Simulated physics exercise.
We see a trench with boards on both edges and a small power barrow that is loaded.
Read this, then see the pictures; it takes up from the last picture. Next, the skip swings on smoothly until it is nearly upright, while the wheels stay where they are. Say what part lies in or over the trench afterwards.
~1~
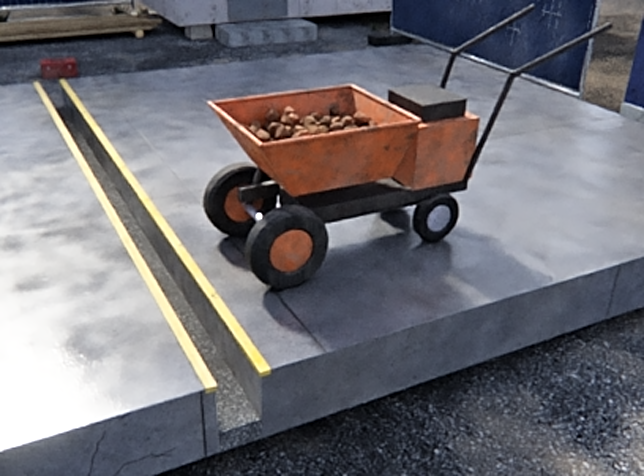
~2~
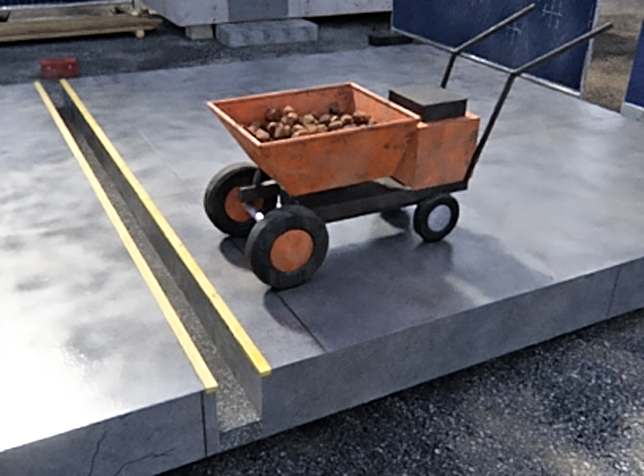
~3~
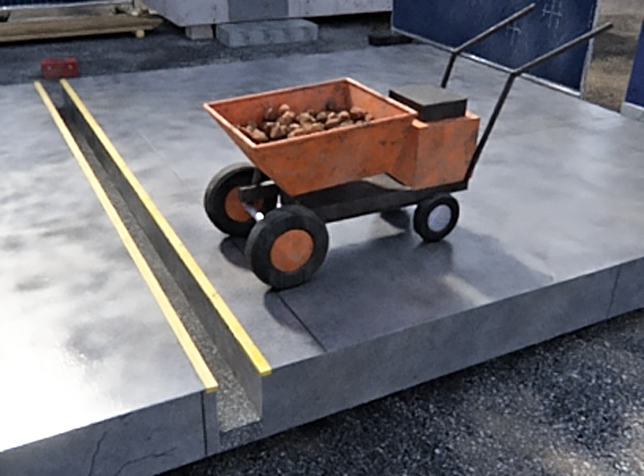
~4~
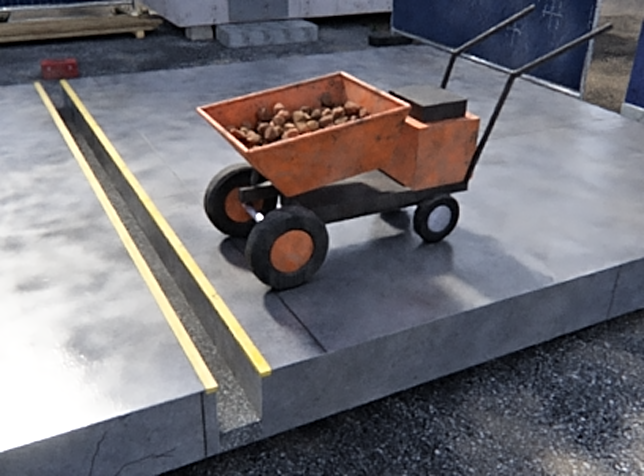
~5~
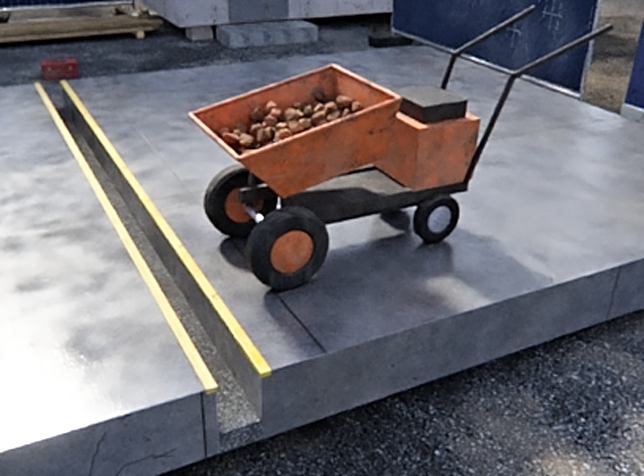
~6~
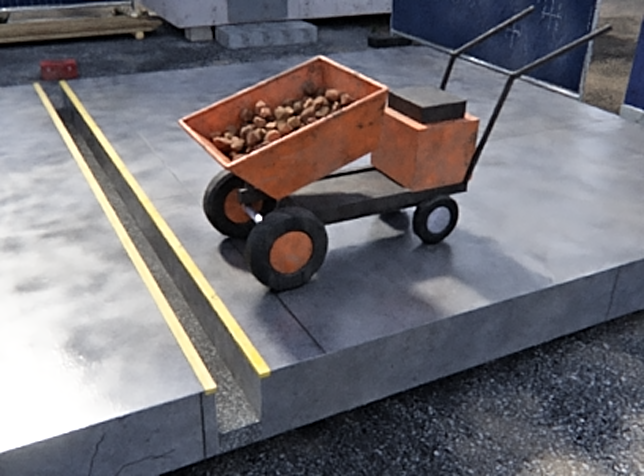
The amount in the trench falls below half.
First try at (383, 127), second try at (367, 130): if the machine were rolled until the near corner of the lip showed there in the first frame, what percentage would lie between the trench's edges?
The shares come out close to 20 and 30 per cent, in that order.
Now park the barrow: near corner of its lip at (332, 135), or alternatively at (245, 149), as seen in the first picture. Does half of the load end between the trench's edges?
So the first stop would give past the halfway mark, while the second would give short of the halfway mark.
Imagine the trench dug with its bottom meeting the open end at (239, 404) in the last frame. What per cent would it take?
Roughly 20 in a hundred.
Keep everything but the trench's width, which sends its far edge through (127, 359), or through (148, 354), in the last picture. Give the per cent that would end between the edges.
Lab note: Try one about 90 %, try two about 60 %.
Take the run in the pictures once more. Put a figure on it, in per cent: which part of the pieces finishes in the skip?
Around 0 per cent.
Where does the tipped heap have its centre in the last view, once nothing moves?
At about (119, 282).
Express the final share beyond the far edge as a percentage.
I'd estimate about 80 per cent of the load.
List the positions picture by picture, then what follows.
In the first picture, lip of the skip at (262, 146), level; top of the load at (311, 131), clay clods; first edge of the trench at (236, 329); far edge at (186, 342), the trench under half as wide as the skip, and about as deep as wide.
In the second picture, lip of the skip at (261, 147), level; top of the load at (311, 131).
In the third picture, lip of the skip at (256, 149), tipped barely; top of the load at (307, 129).
In the fourth picture, lip of the skip at (248, 154), tipped a little; top of the load at (327, 124).
In the fifth picture, lip of the skip at (239, 160), tipped a little; top of the load at (324, 118).
In the sixth picture, lip of the skip at (228, 168), tipped clearly; top of the load at (314, 114); first edge of the trench at (236, 330); far edge at (185, 344).
Soon, skip tipped steeply; all in the skip.
A while on, skip tipped steeply; nearly all in the skip; a stray few beyond it; a stray few falling.
Towards the end, skip tipped right over; about a third in the skip; a stray few in or heaped over the trench; about two thirds beyond it; a stray few falling.
Finally, skip tipped right over; a stray few in the skip; about a quarter in or heaped over the trench; most beyond it.
